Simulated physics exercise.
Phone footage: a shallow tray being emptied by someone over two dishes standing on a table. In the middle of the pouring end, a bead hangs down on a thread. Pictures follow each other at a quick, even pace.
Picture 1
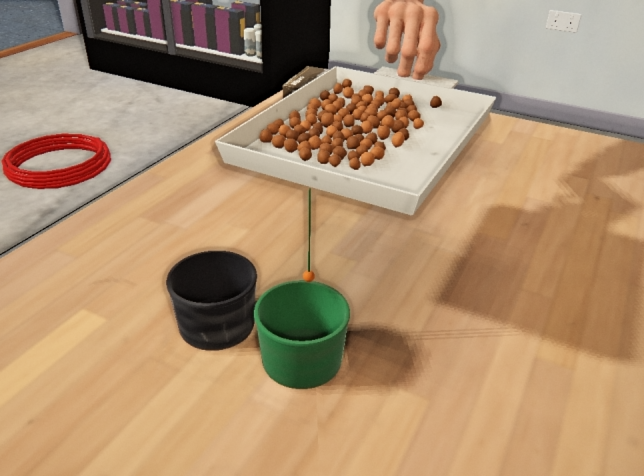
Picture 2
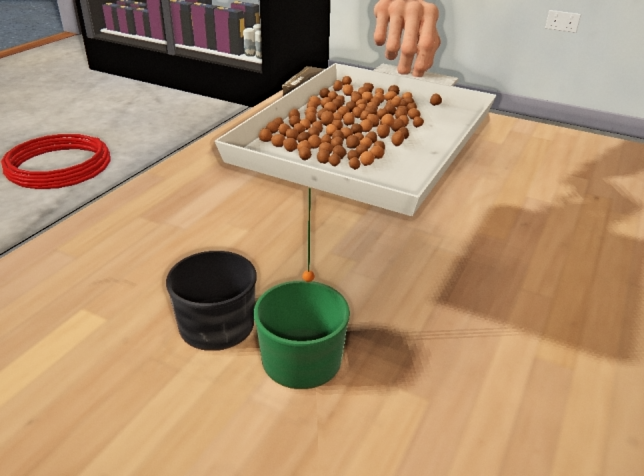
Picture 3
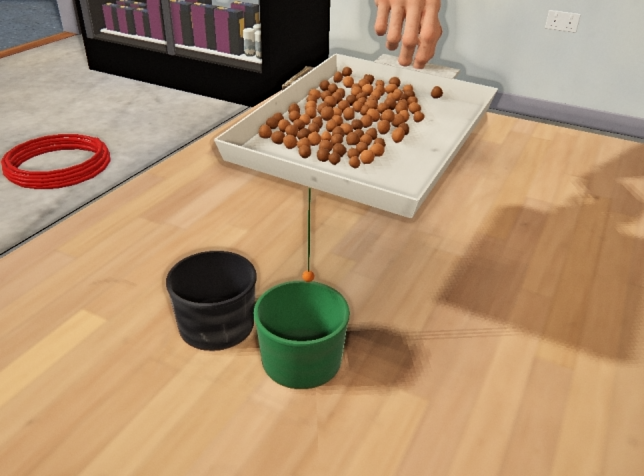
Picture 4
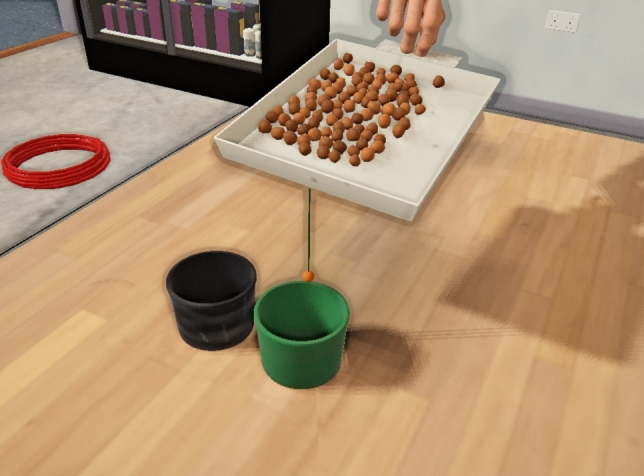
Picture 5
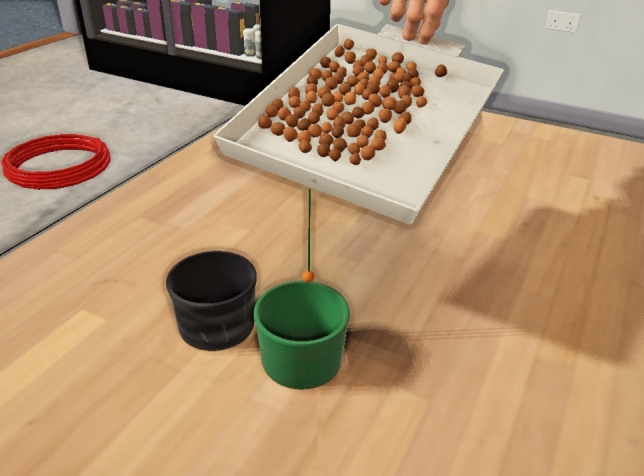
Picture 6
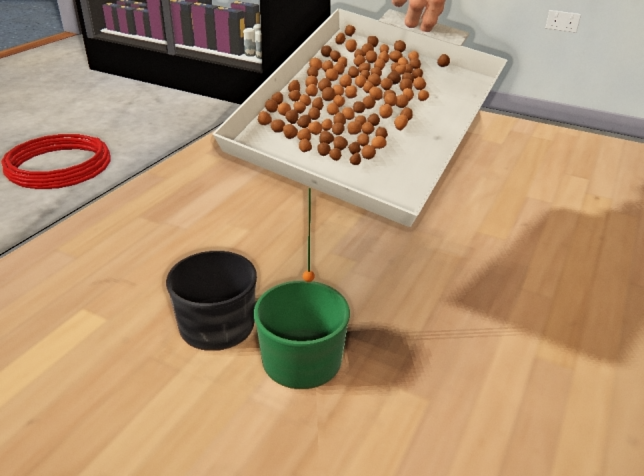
A white shallow tray of brown hazelnuts is held up by a hand at its far edge, seen from above at an angle over a pale wooden surface. Below it, an orange bead hangs on a thread near a black dish at left and a green one at right, with a red coil on grey carpet beyond. The tray's far side gradually rises, its near edge slanting slightly lower at right, while the camera stays still.
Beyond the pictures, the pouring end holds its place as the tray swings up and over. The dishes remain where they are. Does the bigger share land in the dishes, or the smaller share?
The smaller share lands in them.
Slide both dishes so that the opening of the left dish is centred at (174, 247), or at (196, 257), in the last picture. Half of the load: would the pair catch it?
For the earlier try a smaller portion is kept, for the later one a smaller portion.
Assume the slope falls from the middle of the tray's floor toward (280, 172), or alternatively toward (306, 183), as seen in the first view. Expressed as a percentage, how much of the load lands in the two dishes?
Roughly 70 percent, then 40 percent.
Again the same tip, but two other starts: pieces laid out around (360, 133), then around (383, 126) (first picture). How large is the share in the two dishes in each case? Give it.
About 10 %, then about 10 %.
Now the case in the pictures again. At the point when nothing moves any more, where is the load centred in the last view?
The centre comes to rest near (387, 393).
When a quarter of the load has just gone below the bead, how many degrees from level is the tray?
Around 105° at that moment.
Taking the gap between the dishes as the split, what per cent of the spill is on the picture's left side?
Close to 0 per cent of the spill, I think.
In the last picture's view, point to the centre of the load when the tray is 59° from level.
Roughly at (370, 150).
Soon, tray tipped steeply; nearly all on the tray; a stray few in the air.
A while on, tray tipped right over; most on the tray; a small part outside both; a small part in the air.
Towards the end, tray tipped past a quarter turn; a small part in the right dish; most outside both.
Finally, tray tipped past a quarter turn; a small part in the right dish; none in the left dish; most outside both.
